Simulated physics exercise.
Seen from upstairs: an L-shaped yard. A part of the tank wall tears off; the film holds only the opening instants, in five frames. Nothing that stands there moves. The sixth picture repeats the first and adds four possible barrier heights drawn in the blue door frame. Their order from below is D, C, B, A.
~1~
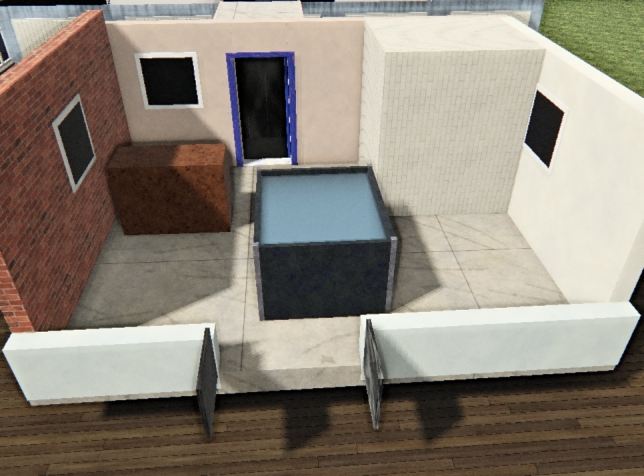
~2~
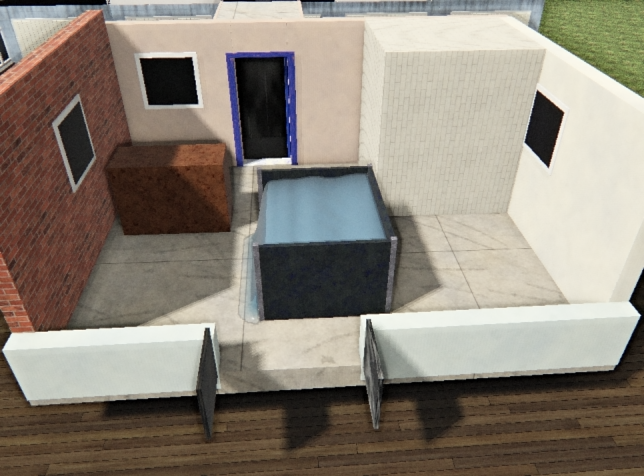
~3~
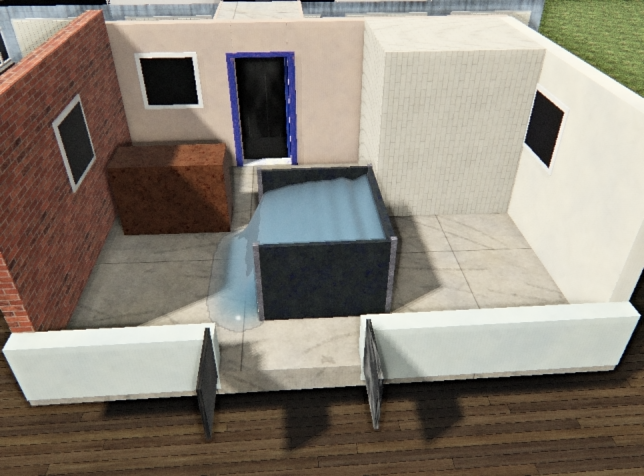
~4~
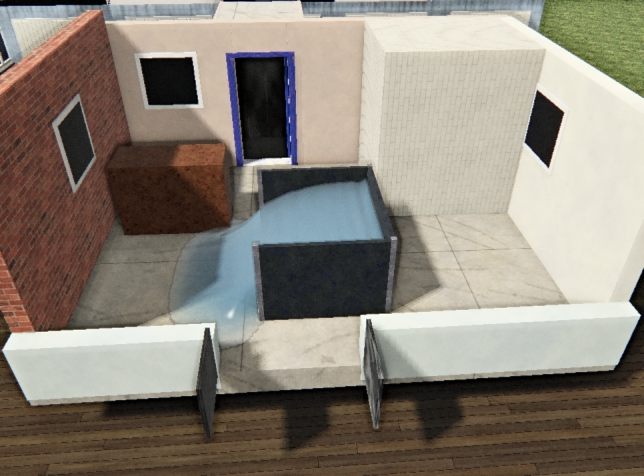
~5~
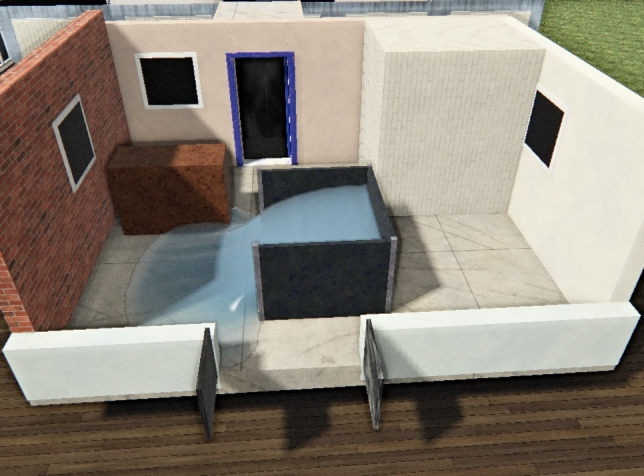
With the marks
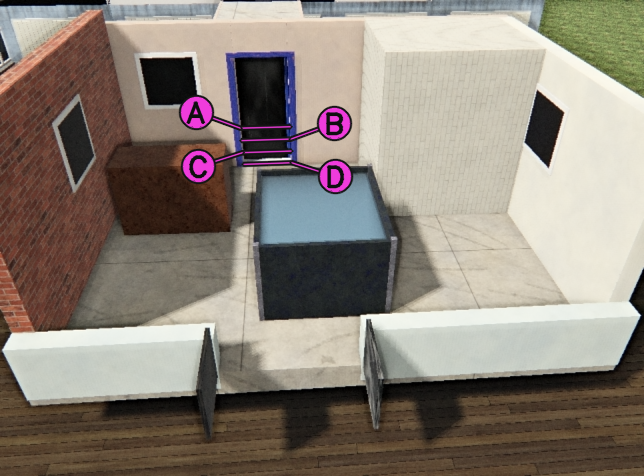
In a walled yard seen from above, water sat still in a dark square tank, then poured out through its left side and spread across the pale floor toward the brick wall.
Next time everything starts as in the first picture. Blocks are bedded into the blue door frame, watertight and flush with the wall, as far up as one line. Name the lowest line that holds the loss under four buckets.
Choose C.
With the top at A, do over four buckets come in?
No, that is safe.
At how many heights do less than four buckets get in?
Three of them.
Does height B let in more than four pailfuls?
No.
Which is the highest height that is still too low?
D it is.
In magenta, A at (265, 127); B at (266, 139); C at (267, 151); D at (267, 163); from the bottom up D, C, B, A.
Choosing A, nothing gets over.
Choosing B, nothing gets over.
Choosing C, nothing gets over.
Choosing D, some 20 bucketfuls get in.
